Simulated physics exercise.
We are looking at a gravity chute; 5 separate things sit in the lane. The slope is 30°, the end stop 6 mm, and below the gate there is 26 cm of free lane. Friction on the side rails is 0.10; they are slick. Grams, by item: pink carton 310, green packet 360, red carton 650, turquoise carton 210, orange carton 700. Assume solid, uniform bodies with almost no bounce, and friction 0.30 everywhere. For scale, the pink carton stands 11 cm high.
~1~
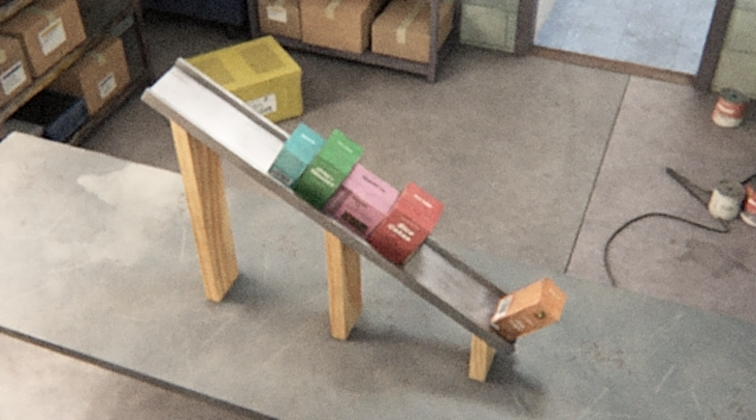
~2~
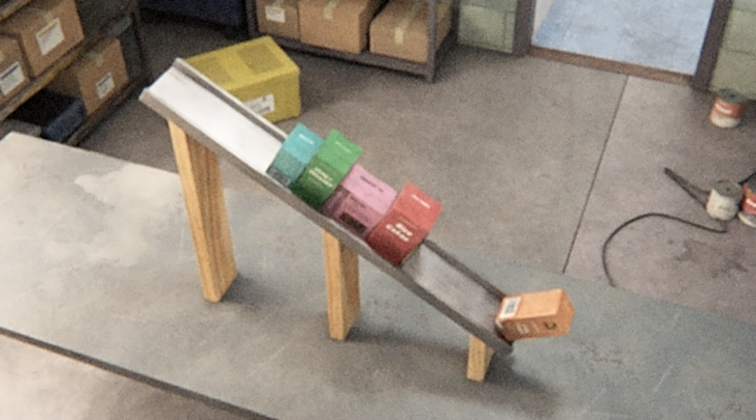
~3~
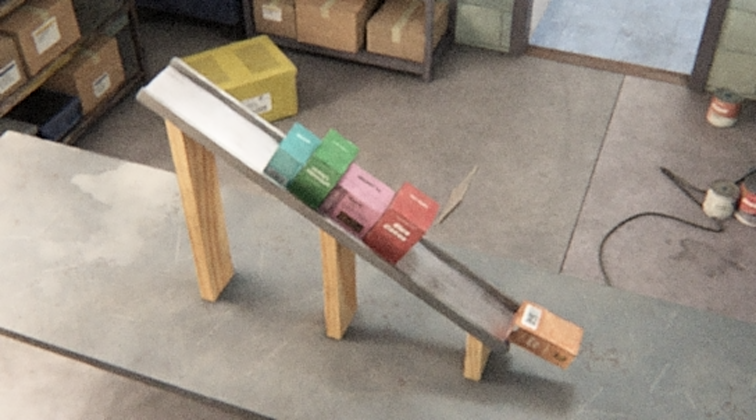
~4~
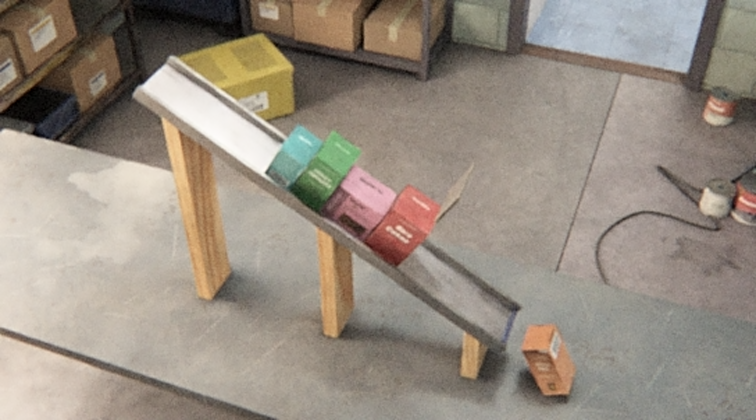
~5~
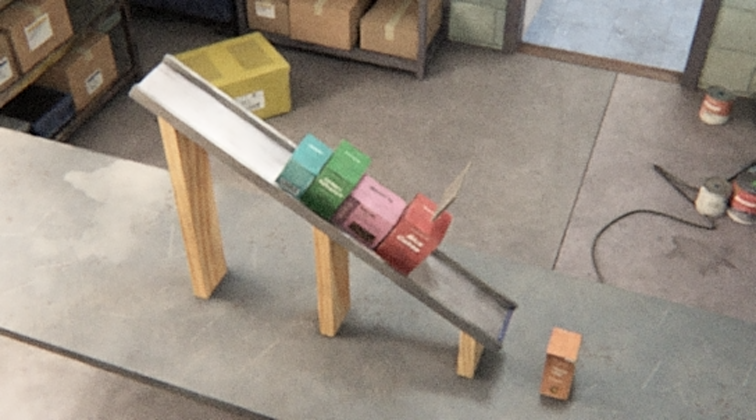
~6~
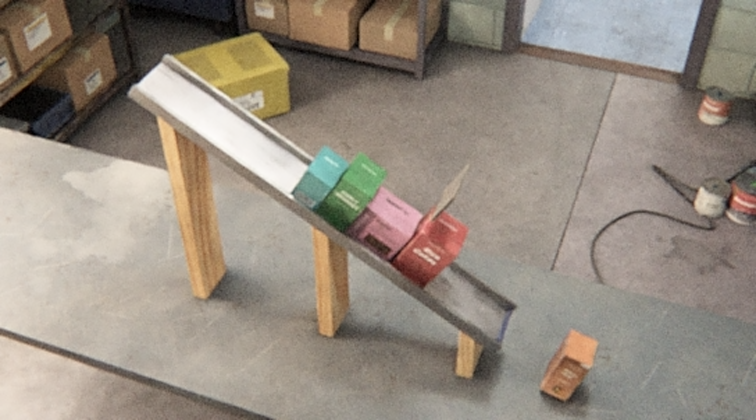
On a sloping chute, an orange carton tumbles off the lower end before four others slide down.
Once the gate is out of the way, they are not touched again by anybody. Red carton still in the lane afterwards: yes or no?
No.
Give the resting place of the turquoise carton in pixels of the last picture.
Its centre ends close to (432, 256) in the last view.
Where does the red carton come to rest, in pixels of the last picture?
Close to (515, 359).
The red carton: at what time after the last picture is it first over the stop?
Time: Approximately 0.4 s.
Then, 0.20 s on from there, leader 3 cm from the stop; red carton near (494, 293).
Then, 0.40 s on from there, red carton now over the stop.
In the end, over the stop, red carton and orange carton; the other 3 in the lane. In the last view, red carton near (515, 359).
